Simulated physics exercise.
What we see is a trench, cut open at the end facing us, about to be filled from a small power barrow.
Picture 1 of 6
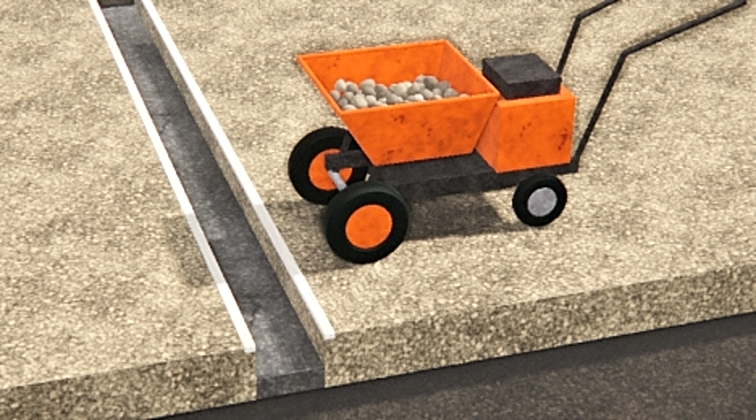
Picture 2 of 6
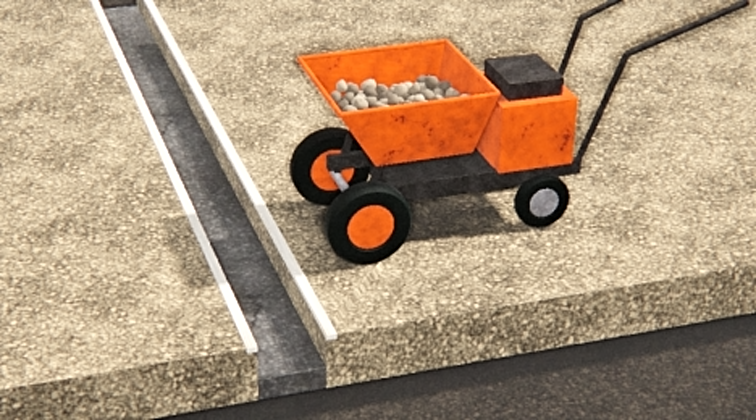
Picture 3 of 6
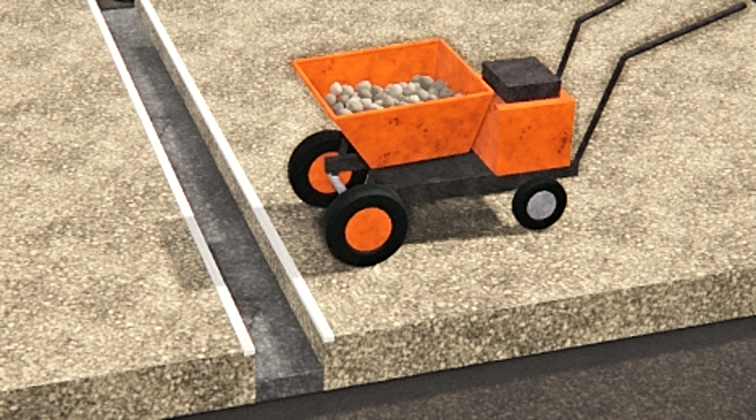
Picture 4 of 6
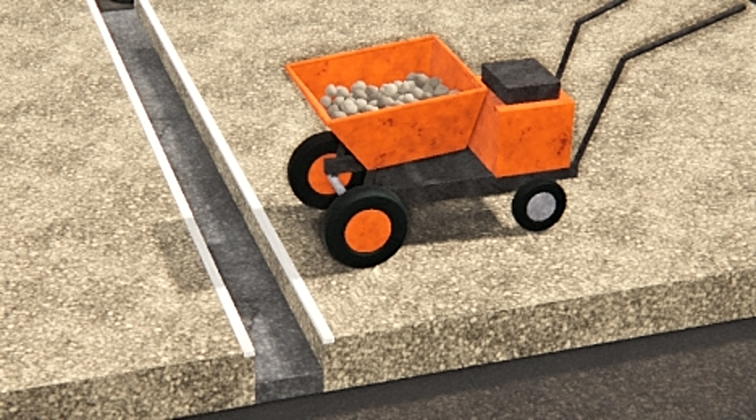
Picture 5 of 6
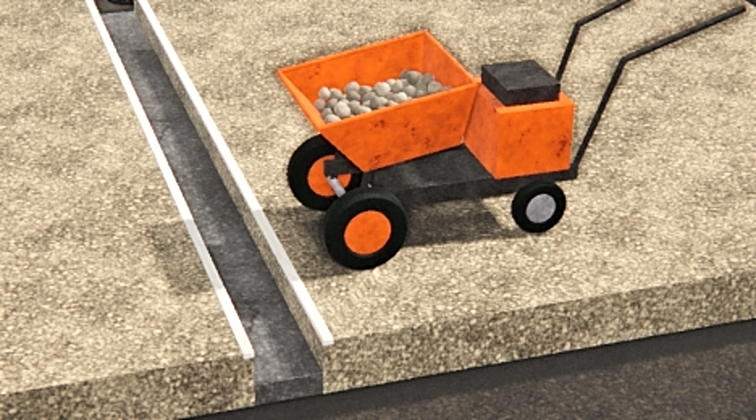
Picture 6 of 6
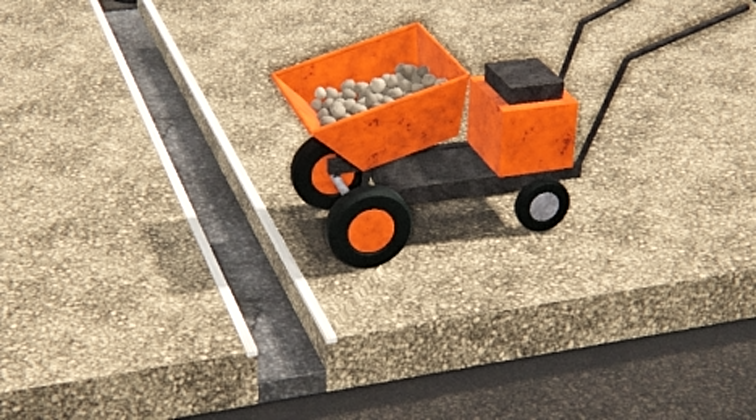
The orange skip of a small power barrow, loaded with rounded pebbles, sat level at first, then tilted slightly forward to the left, toward a narrow open-ended trench, while its wheels stayed put.
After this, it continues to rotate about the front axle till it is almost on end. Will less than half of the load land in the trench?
Most stays out.
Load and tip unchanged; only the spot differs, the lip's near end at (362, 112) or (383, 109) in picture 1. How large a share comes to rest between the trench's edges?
60 per cent, then 90 per cent.
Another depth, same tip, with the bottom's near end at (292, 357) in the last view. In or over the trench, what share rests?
30 %.
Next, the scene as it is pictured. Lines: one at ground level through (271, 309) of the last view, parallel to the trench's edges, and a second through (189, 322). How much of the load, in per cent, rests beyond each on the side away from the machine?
Close to 90 and 30 per cent respectively.
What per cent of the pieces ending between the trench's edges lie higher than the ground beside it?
0 per cent or so.
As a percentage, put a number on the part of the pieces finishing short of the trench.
Roughly 0 per cent of the load.
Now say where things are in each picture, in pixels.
The first frame shows lip of the skip at (340, 114), level; top of the load at (393, 100), river pebbles; first edge of the trench at (310, 298); far edge at (233, 310), the trench over half as wide as the skip, and about half as deep as wide.
The second frame shows lip of the skip at (341, 115), level; top of the load at (394, 100).
The third frame shows lip of the skip at (334, 119), tipped barely; top of the load at (413, 101).
The fourth frame shows lip of the skip at (327, 124), tipped a little; top of the load at (408, 100).
The fifth frame shows lip of the skip at (318, 129), tipped a little; top of the load at (414, 107).
The sixth frame shows lip of the skip at (312, 133), tipped a little; top of the load at (417, 90); first edge of the trench at (312, 302); far edge at (235, 314).
Soon, skip tipped steeply; all in the skip.
A while on, skip tipped steeply; nearly all in the skip; a stray few in or heaped over the trench; a small part beyond it; a stray few falling.
Towards the end, skip tipped right over; a small part in the skip; a small part in or heaped over the trench; most beyond it.
Finally, skip tipped right over; about a quarter in or heaped over the trench; about two thirds beyond it.
